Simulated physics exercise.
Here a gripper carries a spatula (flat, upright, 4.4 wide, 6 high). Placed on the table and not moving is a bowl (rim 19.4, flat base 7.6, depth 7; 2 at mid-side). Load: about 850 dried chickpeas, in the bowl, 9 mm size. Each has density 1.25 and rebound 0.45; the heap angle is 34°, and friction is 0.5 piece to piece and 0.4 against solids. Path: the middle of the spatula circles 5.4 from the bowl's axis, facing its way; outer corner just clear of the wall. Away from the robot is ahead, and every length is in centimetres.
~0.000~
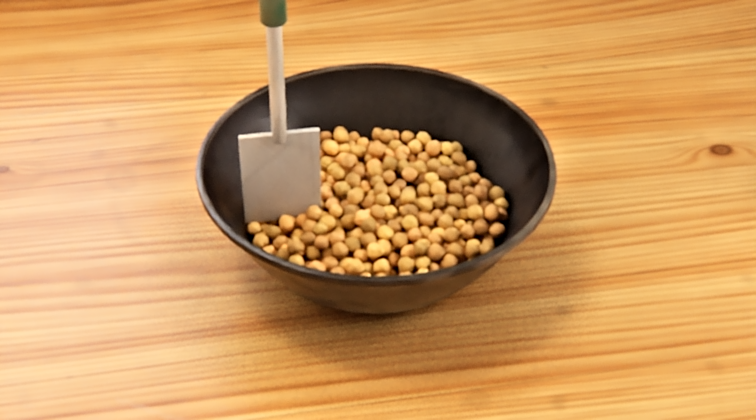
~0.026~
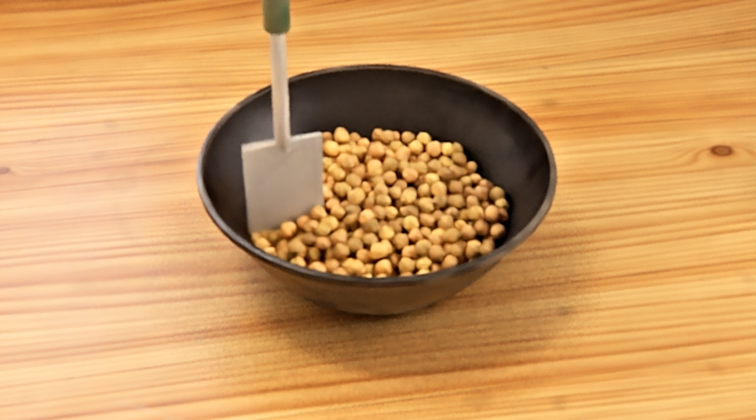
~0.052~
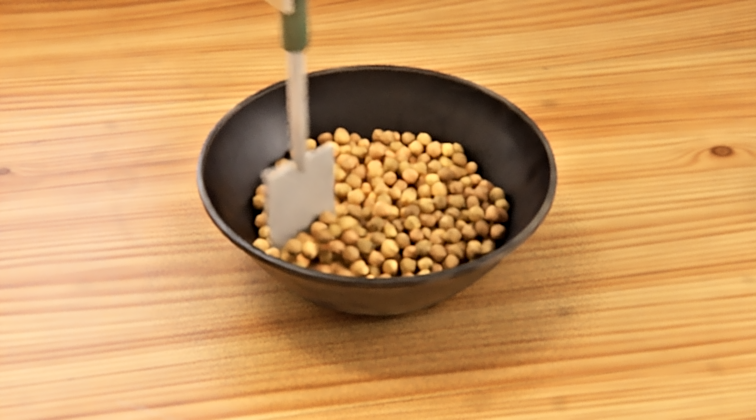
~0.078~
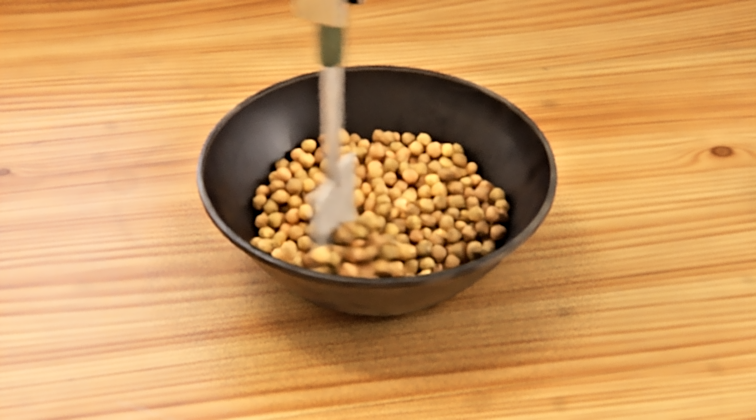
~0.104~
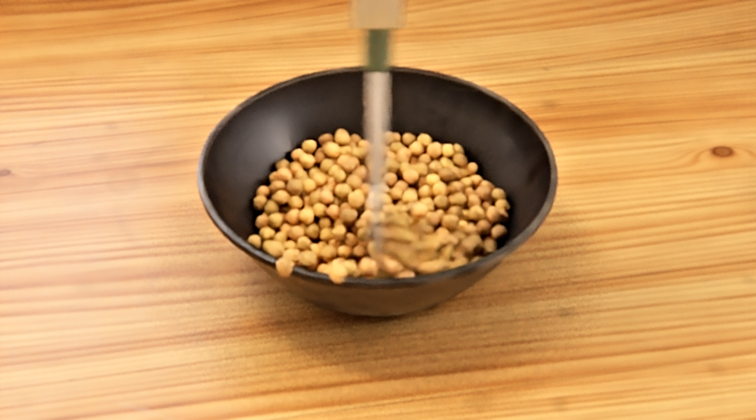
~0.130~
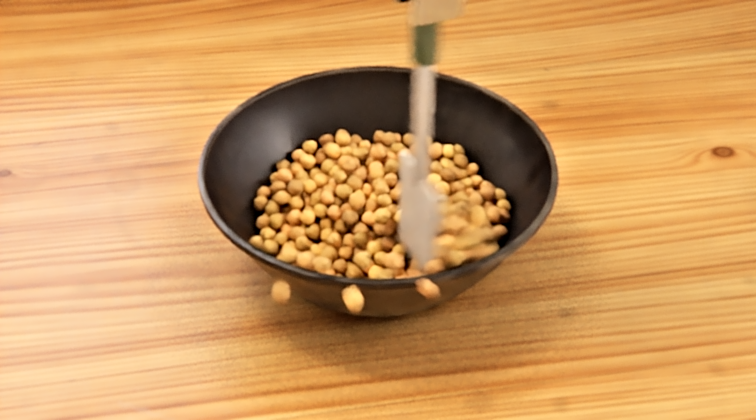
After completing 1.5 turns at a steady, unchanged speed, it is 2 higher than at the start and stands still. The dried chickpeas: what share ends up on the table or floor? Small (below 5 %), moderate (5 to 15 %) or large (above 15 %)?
Moderate.
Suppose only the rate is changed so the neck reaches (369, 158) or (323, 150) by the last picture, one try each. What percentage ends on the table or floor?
Near 5 per cent for the first, near 0 per cent for the second.
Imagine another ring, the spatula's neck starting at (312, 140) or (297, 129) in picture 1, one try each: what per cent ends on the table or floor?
Roughly 20 and 20 per cent.
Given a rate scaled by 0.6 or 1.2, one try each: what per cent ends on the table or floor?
Around 0 percent on the first try and 10 percent on the second.
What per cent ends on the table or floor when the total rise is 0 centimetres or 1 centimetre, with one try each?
25 % and 15 %.
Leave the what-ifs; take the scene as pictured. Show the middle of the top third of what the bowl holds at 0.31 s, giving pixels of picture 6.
Somewhere around (373, 183) in the last view.
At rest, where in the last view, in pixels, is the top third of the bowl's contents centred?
It is centred around (379, 197).
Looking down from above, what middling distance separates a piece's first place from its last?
Reading: Around 0 cm.
After 0.31 s, 270° round, highest piece 10 above the table; 798 in the bowl, 23 on the table or floor, 29 in flight or on the tool.
After 0.49 s, 78° round, highest piece 9 above the table; 772 in the bowl, 69 on the table or floor, 9 in flight or on the tool.
After 0.78 s, 180° round, highest piece 5 above the table; 772 in the bowl, 78 on the table or floor.
After 1.48 s, 180° round, highest piece 5 above the table; 772 in the bowl, 78 on the table or floor.
In the end, 772 in the bowl, 78 on the table or floor. That is 9 % on the table or floor.
